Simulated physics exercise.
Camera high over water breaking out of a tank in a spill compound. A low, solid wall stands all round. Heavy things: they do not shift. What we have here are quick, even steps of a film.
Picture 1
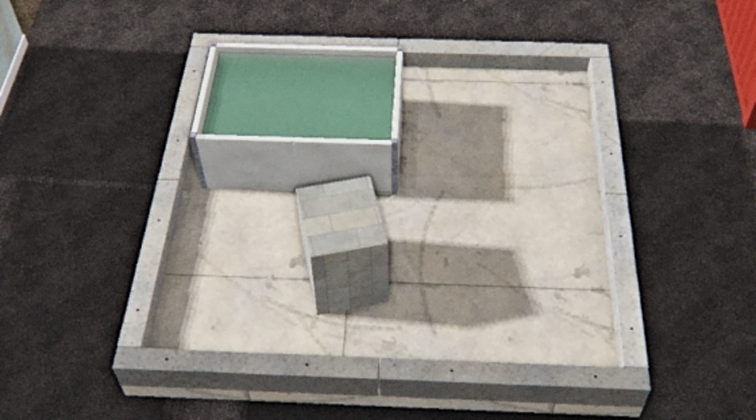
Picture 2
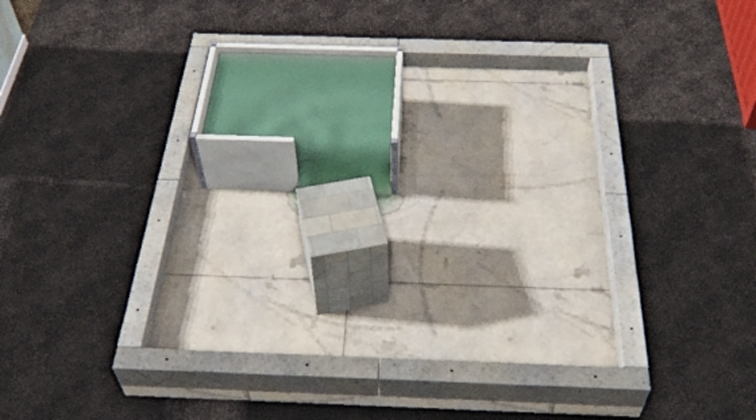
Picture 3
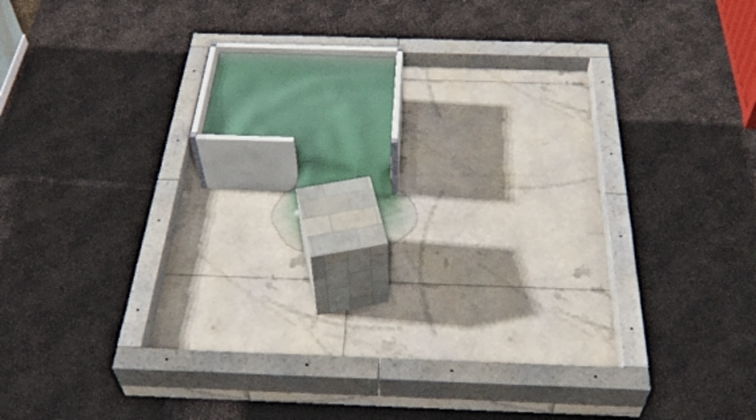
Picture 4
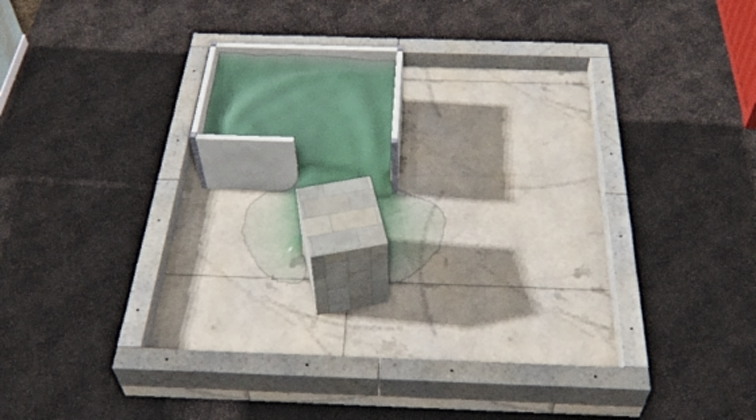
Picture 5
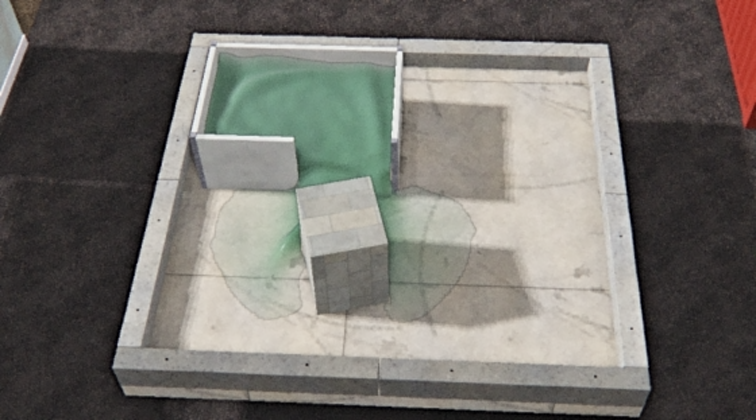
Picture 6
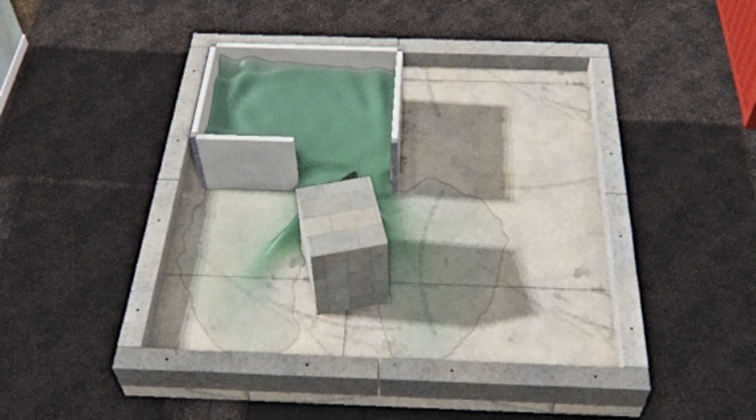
Green water pours from a gap in the tank and spreads around a concrete block.
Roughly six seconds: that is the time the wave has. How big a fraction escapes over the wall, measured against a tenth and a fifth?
It ends up having lost a share below a tenth.
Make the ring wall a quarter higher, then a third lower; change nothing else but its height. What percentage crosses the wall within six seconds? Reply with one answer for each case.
I'd put the first at around 0 percent and the second at around 14 percent.
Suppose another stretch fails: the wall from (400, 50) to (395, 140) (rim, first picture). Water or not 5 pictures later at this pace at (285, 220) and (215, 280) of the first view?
Spared, spared.
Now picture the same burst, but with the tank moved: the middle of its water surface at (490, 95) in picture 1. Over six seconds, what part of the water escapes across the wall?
Result: Around 16 %.
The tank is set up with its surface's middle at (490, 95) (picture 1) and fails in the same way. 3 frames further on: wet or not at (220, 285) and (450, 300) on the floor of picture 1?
Untouched, submerged.
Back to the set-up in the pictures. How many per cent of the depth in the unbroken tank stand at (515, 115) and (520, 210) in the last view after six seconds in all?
Close to 10 per cent for the first and close to 12 per cent for the second.
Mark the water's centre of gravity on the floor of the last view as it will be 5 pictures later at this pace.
That comes out near (322, 194).
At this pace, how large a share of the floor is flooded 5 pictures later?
Share estimate: About 55 per cent.
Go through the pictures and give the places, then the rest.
The tank at (301, 96) is whole and still, in the first picture.
The front is at (399, 197), out from the gap at (345, 171), in the second picture.
Water pours out at (345, 175) and has run to (296, 242), in the third picture.
Water pours out at (345, 176) and has run to (281, 273), in the fourth picture.
The front is at (259, 306), out from the gap at (345, 176), in the fifth picture.
The front is at (433, 354), out from the gap at (345, 176), in the sixth picture.
A moment on, water covers 35 % of the floor; the low wall has let 0 % over.
Next, water covers 45 % of the floor; the low wall has let 0 % over.
Then, water covers 55 % of the floor; the low wall has let 3 % over.
Later, water covers 70 % of the floor; the low wall has let 4 % over.
In the end, water covers 80 % of the floor; the low wall has let 4 % over.
